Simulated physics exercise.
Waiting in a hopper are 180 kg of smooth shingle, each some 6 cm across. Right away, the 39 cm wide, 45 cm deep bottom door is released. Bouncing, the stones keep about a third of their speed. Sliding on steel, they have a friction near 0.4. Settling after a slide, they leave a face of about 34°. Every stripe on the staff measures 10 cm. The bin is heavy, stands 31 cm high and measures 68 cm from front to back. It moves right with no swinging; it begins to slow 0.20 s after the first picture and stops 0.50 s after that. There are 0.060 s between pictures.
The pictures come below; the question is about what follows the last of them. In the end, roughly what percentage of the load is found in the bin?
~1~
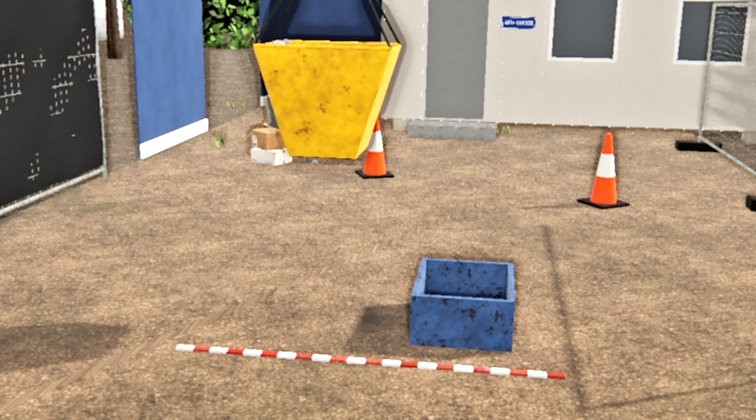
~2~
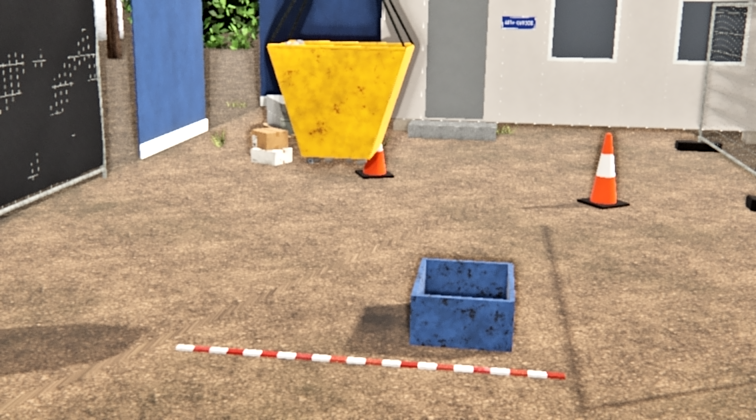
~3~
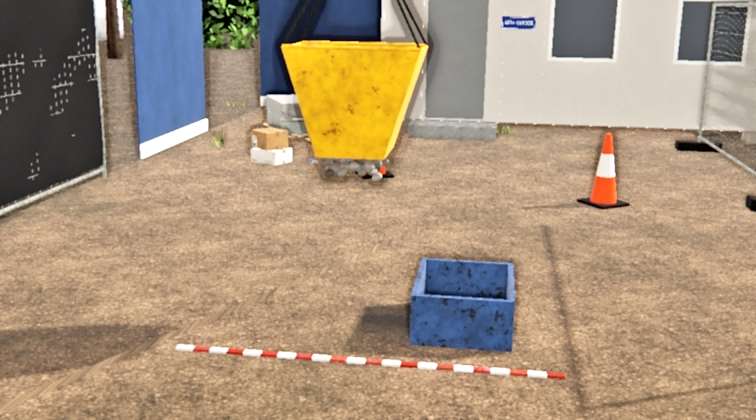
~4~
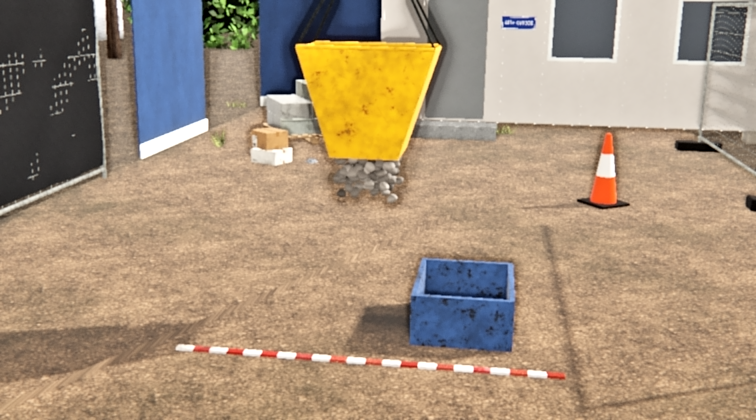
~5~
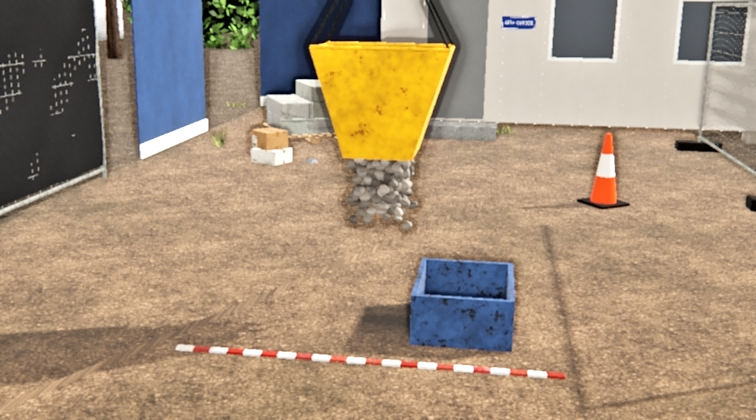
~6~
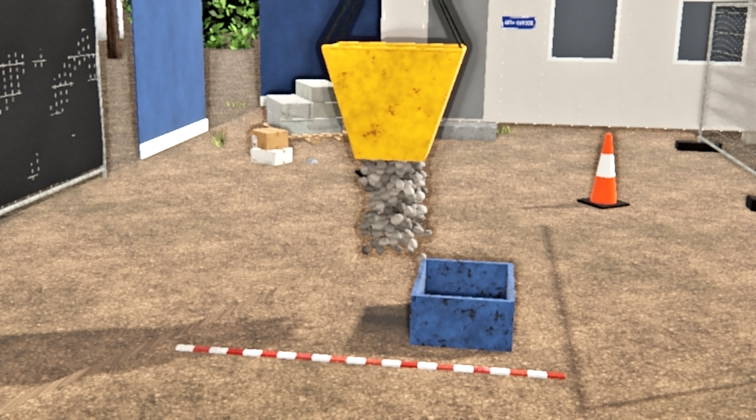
Roughly 81 % of the load is found there.
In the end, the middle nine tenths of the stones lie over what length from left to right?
The stretch is roughly 90 cm long.
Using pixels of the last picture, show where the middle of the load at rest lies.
Centre position approx (453, 300).
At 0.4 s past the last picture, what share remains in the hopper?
It holds some 0 per cent.
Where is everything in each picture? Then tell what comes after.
In the first frame, the outlet is at (322, 148); nothing has dropped yet.
In the second frame, the outlet is at (336, 149); 3 % is out.
In the third frame, the outlet is at (350, 150); 10 % is out, the lowest stones still above the rim at (360, 172), 98 cm up.
In the fourth frame, the outlet is at (364, 150); 18 % is out, the lowest stones still above the rim at (373, 193), 86 cm up.
In the fifth frame, the outlet is at (377, 151); 28 % is out, the lowest stones still above the rim at (386, 218), 70 cm up.
In the sixth frame, the outlet is at (390, 151); 39 % is out, the lowest stones still above the rim at (399, 248), 51 cm up.
Then, 0.4 s after the last picture, 0 % in the hopper, 17 % falling or lying left of the bin, 83 % falling or lying in the bin; the stones farthest right are at (504, 308).
Then, 0.8 s after the last picture, 0 % in the hopper, 18 % falling or lying left of the bin, 81 % falling or lying in the bin, 1 % falling or lying beside or right of the bin; the stones farthest right are at (520, 304).
Then, 1.4 s after the last picture, 0 % in the hopper, 18 % falling or lying left of the bin, 81 % falling or lying in the bin, 1 % falling or lying beside or right of the bin; the stones farthest right are at (537, 315).
Then, 2.3 s after the last picture, 0 % in the hopper, 18 % falling or lying left of the bin, 81 % falling or lying in the bin, 1 % falling or lying beside or right of the bin; the stones farthest right are at (539, 315).
Then, 4.2 s after the last picture, 0 % in the hopper, 18 % left of the bin, 81 % in the bin, 1 % beside or right of the bin; the stones farthest right are at (539, 315).
